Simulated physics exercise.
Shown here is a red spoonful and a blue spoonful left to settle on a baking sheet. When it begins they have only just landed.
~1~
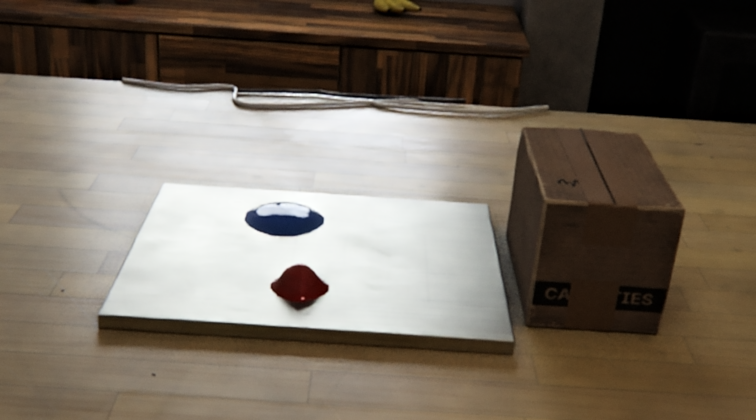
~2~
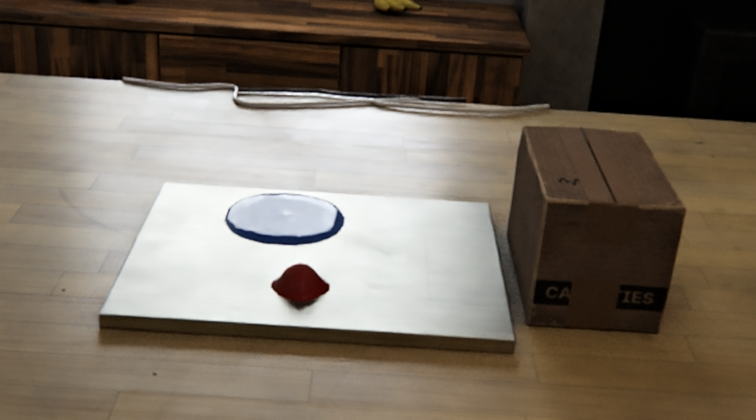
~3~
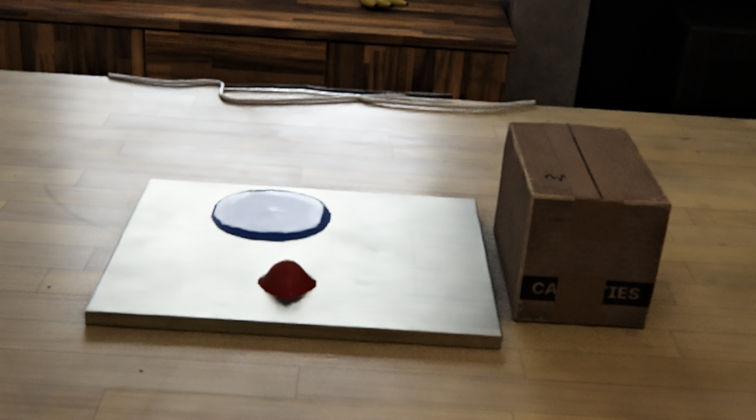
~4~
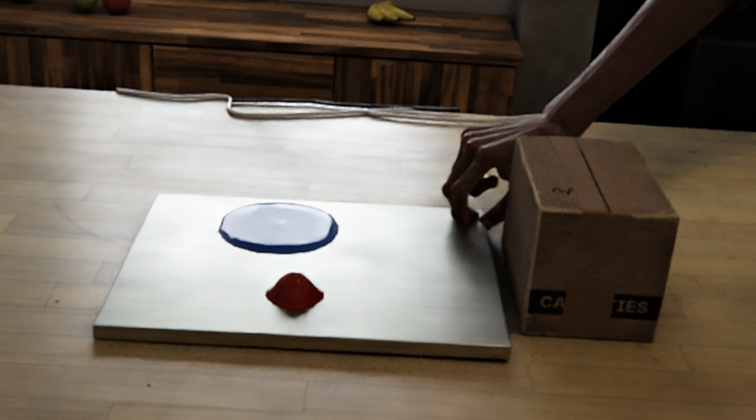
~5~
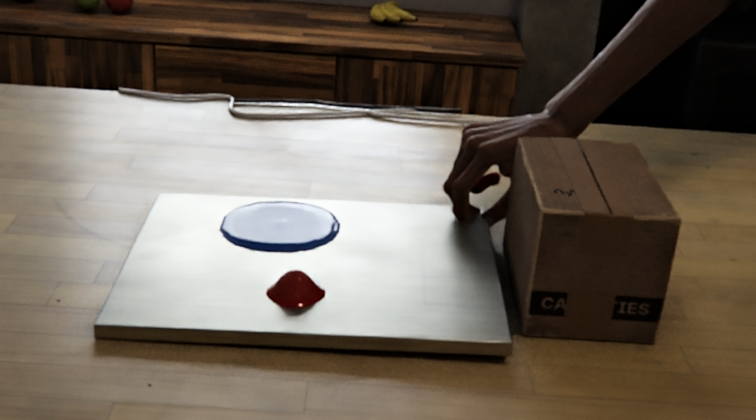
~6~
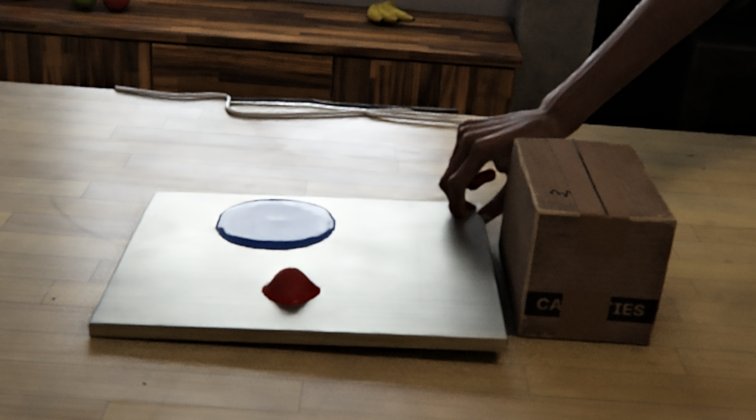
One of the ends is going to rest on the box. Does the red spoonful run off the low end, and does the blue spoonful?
Here the red spoonful sits tight, and the blue spoonful tumbles off.
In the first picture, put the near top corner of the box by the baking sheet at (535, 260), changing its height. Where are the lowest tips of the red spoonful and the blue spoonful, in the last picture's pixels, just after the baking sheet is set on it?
At (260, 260), then at (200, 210).
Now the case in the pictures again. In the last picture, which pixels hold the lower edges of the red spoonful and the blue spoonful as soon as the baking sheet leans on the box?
Roughly (250, 237), roughly (150, 212).
Soon after, slope about 23°; the red spoonful has not moved; the blue spoonful has crept down a long way.
Later, the red spoonful has not moved; the blue spoonful is dripping off the low end.
In the end, slope about 23°; the red spoonful has not moved; the blue spoonful is dripping off the low end.
